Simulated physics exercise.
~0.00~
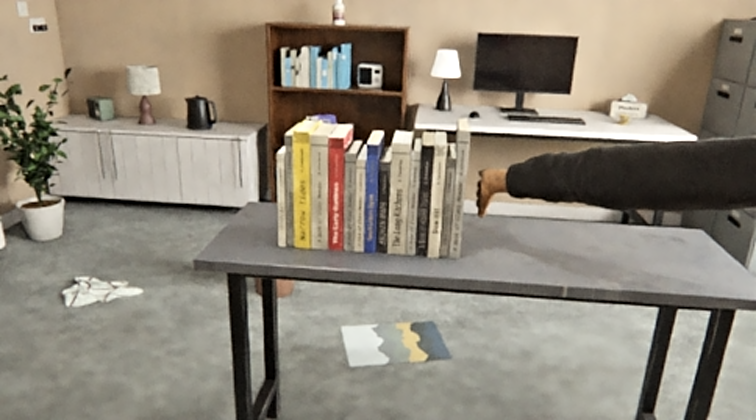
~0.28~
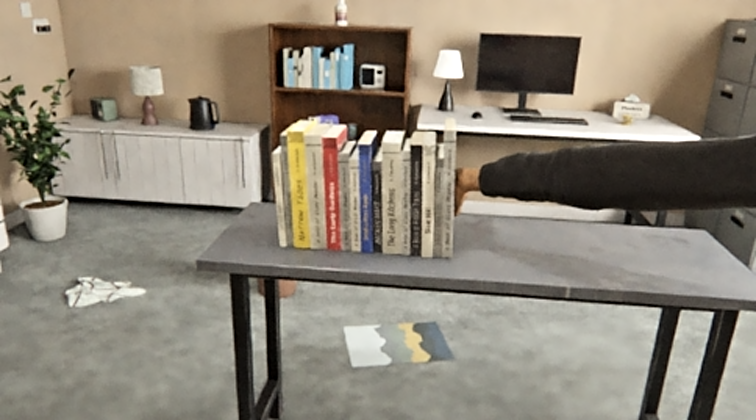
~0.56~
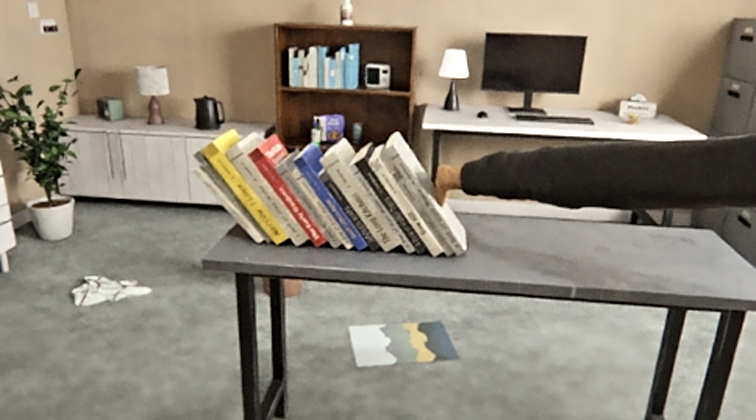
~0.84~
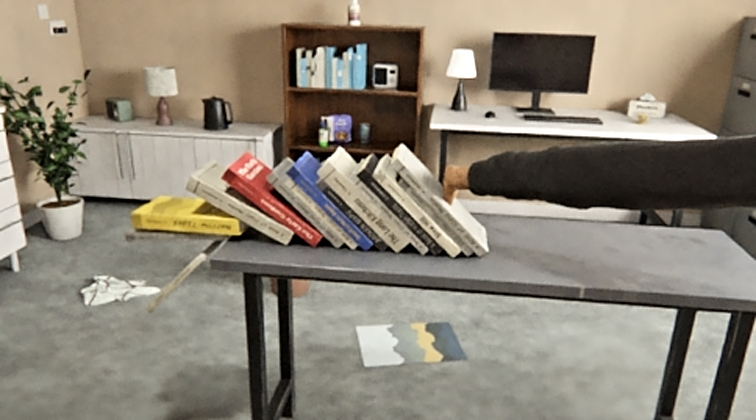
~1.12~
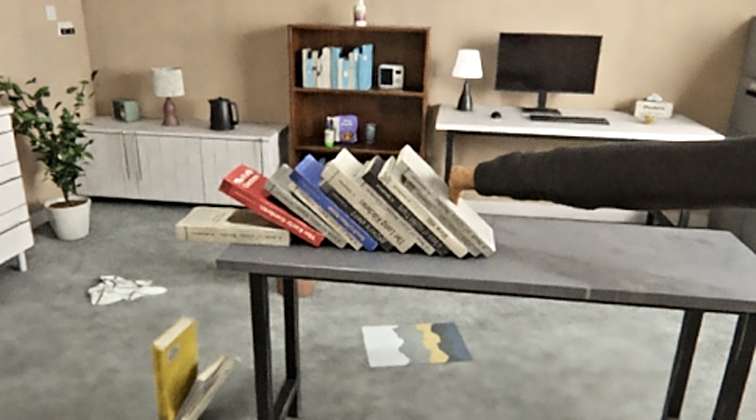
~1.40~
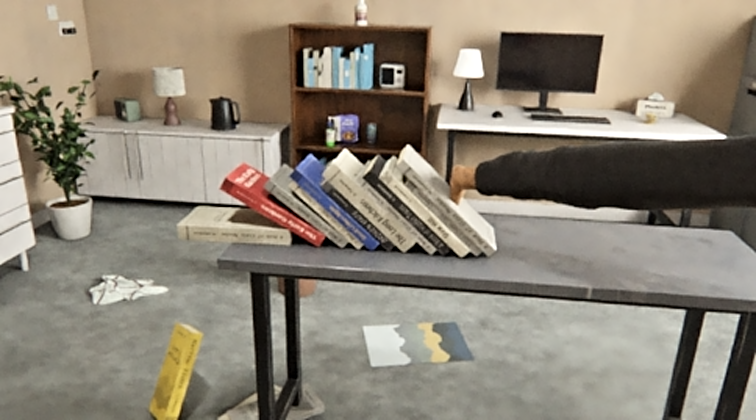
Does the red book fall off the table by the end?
No, the red book does not fall off. It ends up tilted steeply to the left, still on top of the table near its left edge.
